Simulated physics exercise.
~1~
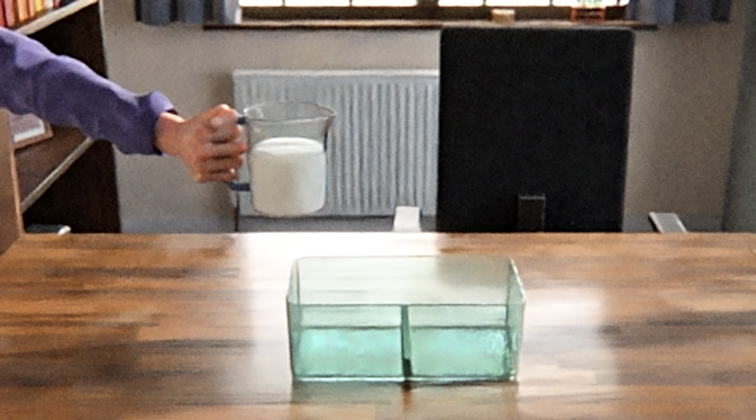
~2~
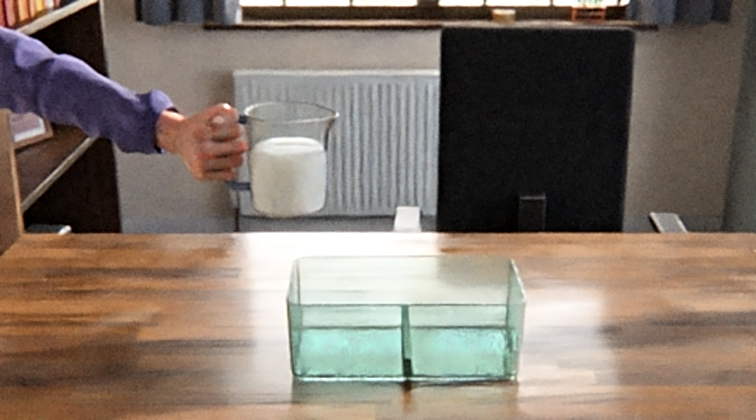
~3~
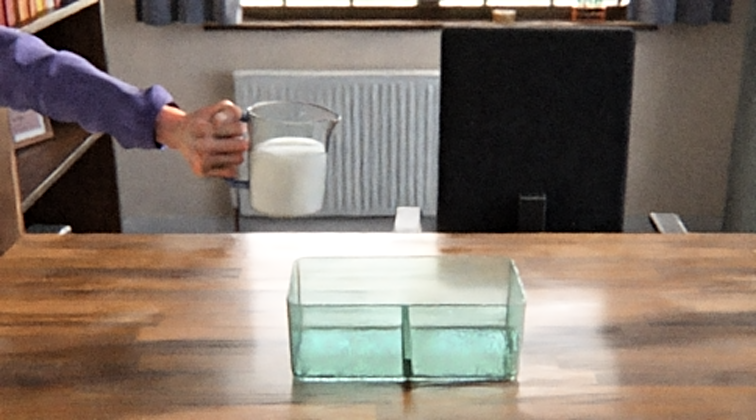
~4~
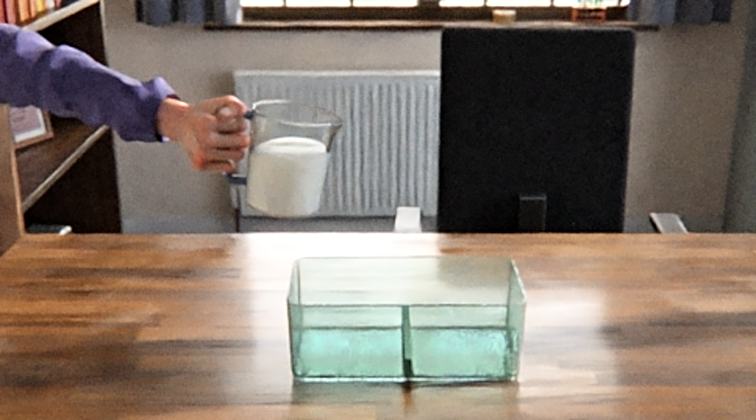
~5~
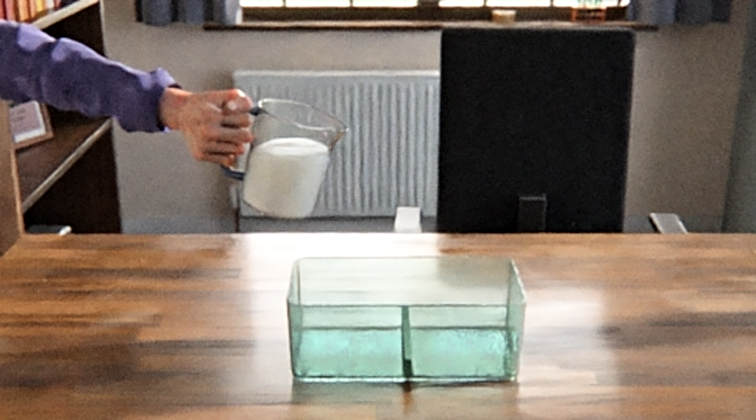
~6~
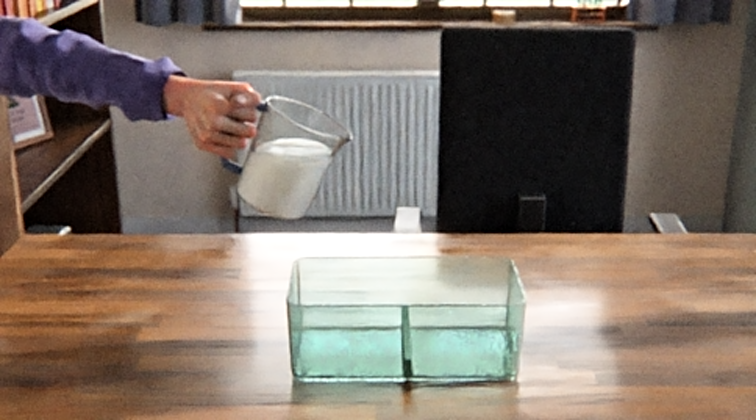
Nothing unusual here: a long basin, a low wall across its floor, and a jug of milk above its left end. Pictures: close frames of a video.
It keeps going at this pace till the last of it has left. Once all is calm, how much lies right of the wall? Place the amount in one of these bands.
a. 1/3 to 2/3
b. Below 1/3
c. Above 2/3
Option b: Below 1/3.
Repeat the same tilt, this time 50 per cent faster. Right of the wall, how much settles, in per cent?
It comes to about 15 per cent.
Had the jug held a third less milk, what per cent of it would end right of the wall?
That works out to some 10 %.
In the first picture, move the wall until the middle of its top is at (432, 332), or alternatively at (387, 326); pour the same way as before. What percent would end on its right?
Try 1: About 10 percent; try 2: About 65 percent.
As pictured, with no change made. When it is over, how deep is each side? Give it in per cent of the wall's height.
About 60 per cent on the left and 20 per cent on the right.
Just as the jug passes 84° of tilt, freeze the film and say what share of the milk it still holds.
80 %.
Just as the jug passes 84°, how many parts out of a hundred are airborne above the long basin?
Share: Approx. 20 %.
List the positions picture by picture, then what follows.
Tilt 0°; pouring edge (336, 113); surface from (250, 147) to (325, 146); the long basin's rim runs from (290, 281) to (518, 280); the wall's top is at (406, 333), in the first frame.
Tilt 1°; pouring edge (338, 114); surface from (250, 147) to (326, 146), in the second frame.
Tilt 4°; pouring edge (340, 117); surface from (251, 147) to (326, 147), in the third frame.
Tilt 9°; pouring edge (344, 122); surface from (252, 147) to (328, 148), in the fourth frame.
Tilt 16°; pouring edge (348, 129); surface from (252, 148) to (330, 148), in the fifth frame.
Tilt 24°; pouring edge (352, 137); surface from (250, 153) to (333, 149), in the sixth frame.
A moment on, the jug is tipped on its side and 81 per cent is still to pour, 1 is left of the wall and 0 right of it.
Next, the jug is tipped right over and 19 per cent is still to pour, 41 is left of the wall and 16 right of it.
Then the jug is tipped right over and 1 per cent is still to pour, 71 is left of the wall and 20 right of it.
Later the jug is tipped right over and 0 per cent is still to pour, 72 is left of the wall and 24 right of it.
In the end 71 per cent lies left of the wall, 24 right of it and 4 outside.
